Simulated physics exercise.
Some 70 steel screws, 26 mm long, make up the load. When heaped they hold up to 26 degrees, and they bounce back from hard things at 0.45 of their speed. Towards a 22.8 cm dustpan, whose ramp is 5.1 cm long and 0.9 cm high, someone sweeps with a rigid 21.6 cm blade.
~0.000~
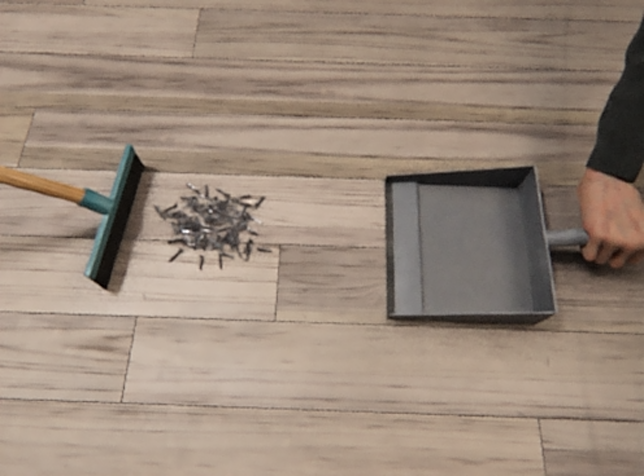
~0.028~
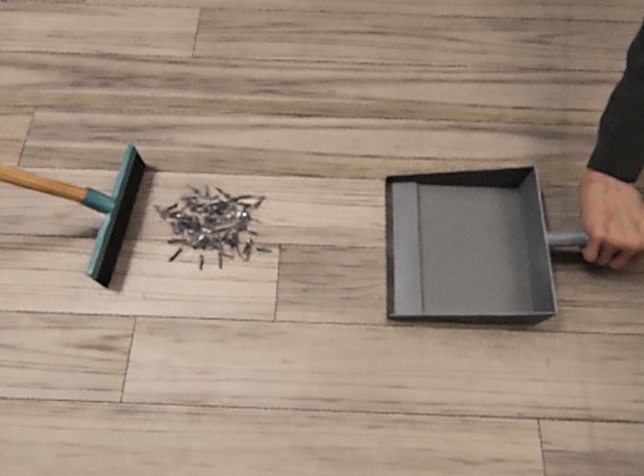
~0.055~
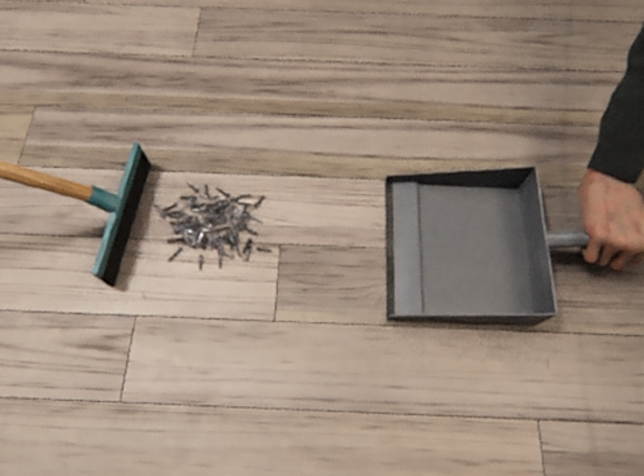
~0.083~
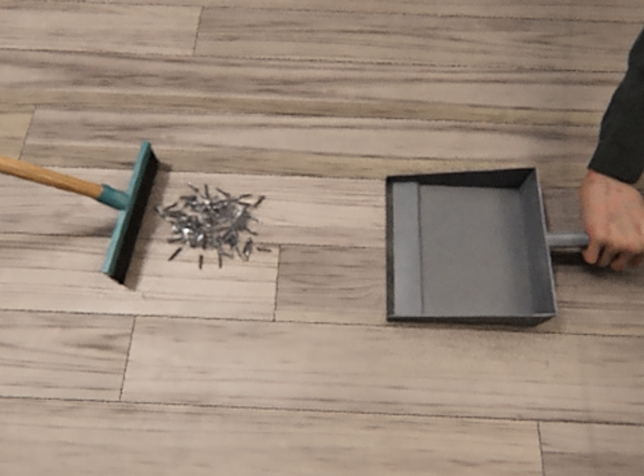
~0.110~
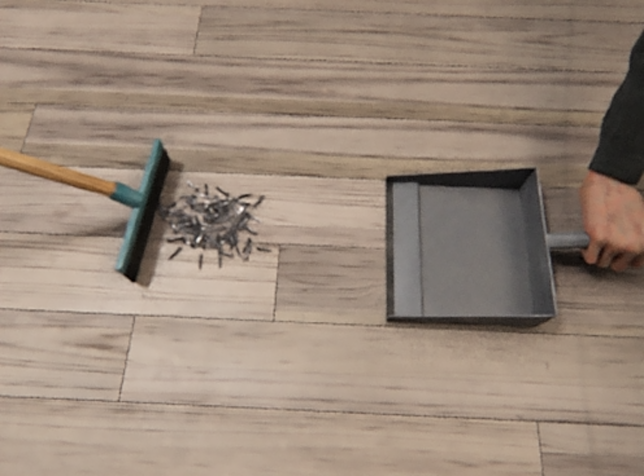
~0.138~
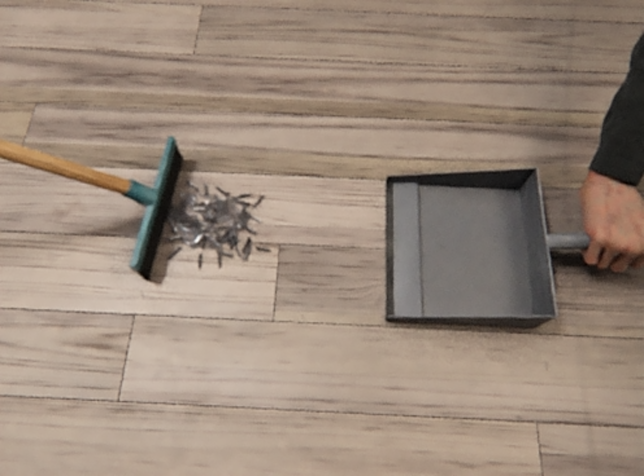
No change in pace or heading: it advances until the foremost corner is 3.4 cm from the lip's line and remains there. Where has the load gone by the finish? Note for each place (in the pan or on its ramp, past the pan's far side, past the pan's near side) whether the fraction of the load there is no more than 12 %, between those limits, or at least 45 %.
Pan: Between the limits; far side: Between the limits; near side: No more than 12 %.
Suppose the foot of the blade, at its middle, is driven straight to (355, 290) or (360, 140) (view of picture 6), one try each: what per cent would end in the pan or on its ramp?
First try around 30 %, second try around 5 %.
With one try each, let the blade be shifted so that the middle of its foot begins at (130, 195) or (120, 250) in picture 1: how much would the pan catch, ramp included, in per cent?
Estimates: 10 percent and 20 percent.
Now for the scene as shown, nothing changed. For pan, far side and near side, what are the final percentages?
Pan 20; far side 15; near side 0.
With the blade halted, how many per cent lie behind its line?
Roughly 10 per cent.
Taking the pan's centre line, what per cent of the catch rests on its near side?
Some 10 per cent.
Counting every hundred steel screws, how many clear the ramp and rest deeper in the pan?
About 0 per cent.
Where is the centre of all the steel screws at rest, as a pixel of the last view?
My guess is close to (381, 215).
Then, at 0.35 s, middle of the blade 20 cm from the lip; 0 % over the lip, far side 5 %, near side 0 %.
Then, at 0.49 s, middle of the blade 10 cm from the lip; 0 % over the lip, far side 15 %, near side 0 %.
After 0.76 s, middle of the blade 4 cm from the lip; 20 % over the lip, far side 15 %, near side 0 %.
In the end, at 2.0 s, pan 20 %, far side 15 %, near side 0 %, in front of the lip or behind the blade 65 %.
